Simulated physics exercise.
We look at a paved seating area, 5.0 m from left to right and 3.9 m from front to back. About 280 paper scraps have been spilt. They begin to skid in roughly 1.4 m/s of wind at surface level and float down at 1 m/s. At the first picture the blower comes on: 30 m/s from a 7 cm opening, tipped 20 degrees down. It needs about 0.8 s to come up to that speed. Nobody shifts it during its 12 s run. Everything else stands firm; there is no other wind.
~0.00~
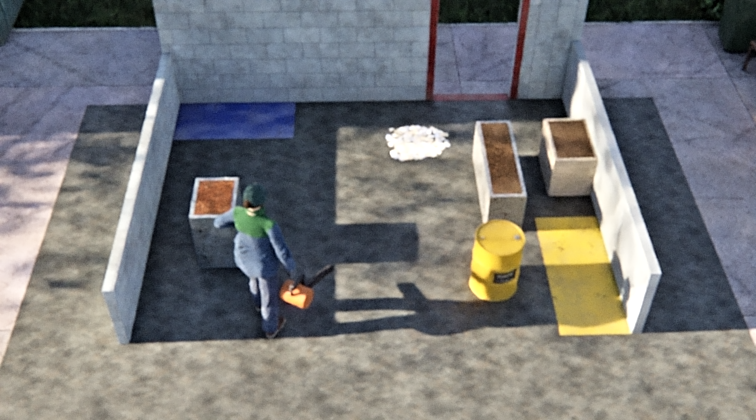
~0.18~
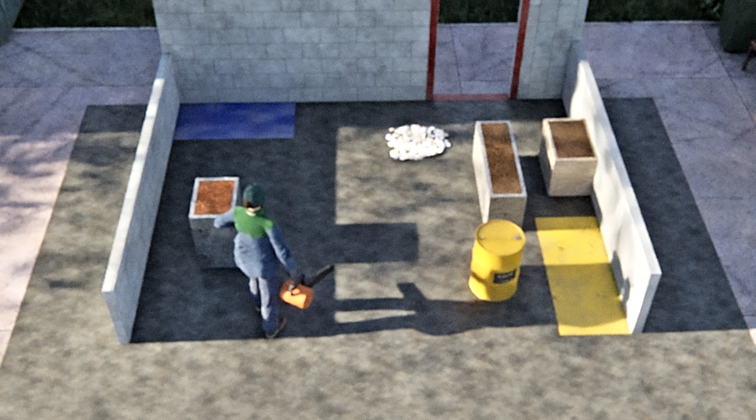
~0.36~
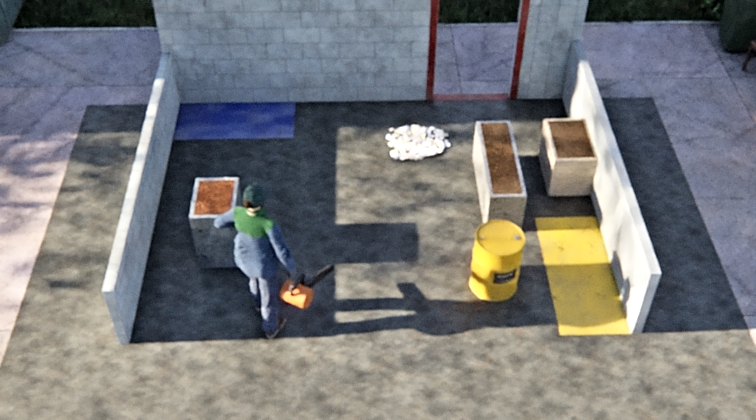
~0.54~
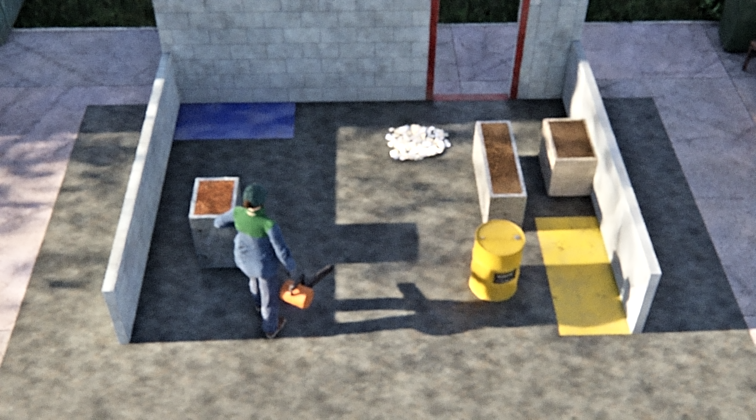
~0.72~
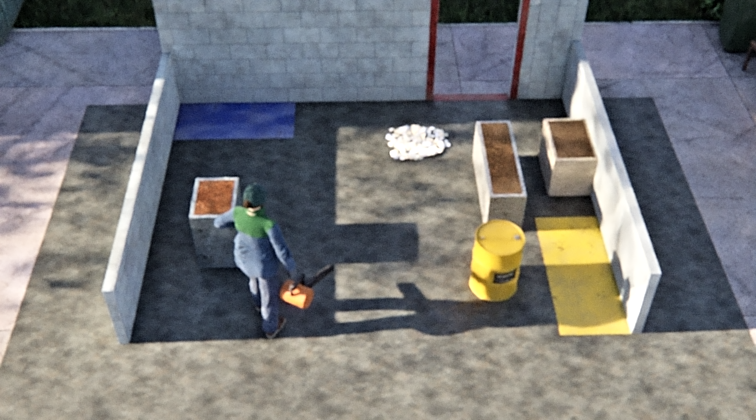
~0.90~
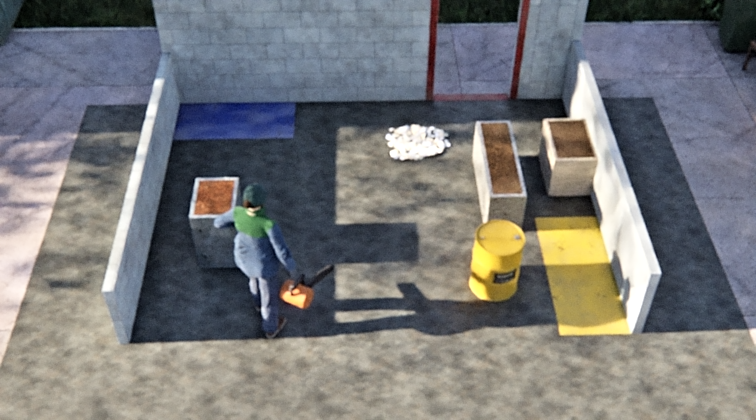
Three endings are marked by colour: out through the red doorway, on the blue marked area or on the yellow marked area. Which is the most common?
It is red that takes the most.
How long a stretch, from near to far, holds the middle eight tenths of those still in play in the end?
About 0.8 m.
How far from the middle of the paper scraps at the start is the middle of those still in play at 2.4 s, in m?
Roughly 1.2 m.
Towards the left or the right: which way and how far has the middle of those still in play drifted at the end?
Towards the right, some 0.4 m.
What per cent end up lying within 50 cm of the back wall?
Near 10 %.
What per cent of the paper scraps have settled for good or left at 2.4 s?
Some 5 per cent.
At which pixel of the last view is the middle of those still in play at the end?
Near (444, 94).
After 2.4 s, 95 % are on the move or not yet settled, 0 % are on the blue marked area, 0 % on the yellow marked area and 67 % out through the red doorway; the middle of those still in play is near (459, 91).
After 3.8 s, 54 % are on the move or not yet settled, 0 % are on the blue marked area, 0 % on the yellow marked area and 77 % out through the red doorway; the middle of those still in play is near (448, 95).
After 6.6 s, 34 % are on the move or not yet settled, 0 % are on the blue marked area, 0 % on the yellow marked area and 80 % out through the red doorway; the middle of those still in play is near (444, 95).
After 12.0 s, at the end, 0 % are on the blue marked area, 0 % on the yellow marked area and 88 % out through the red doorway; the middle of those still in play is near (444, 94).
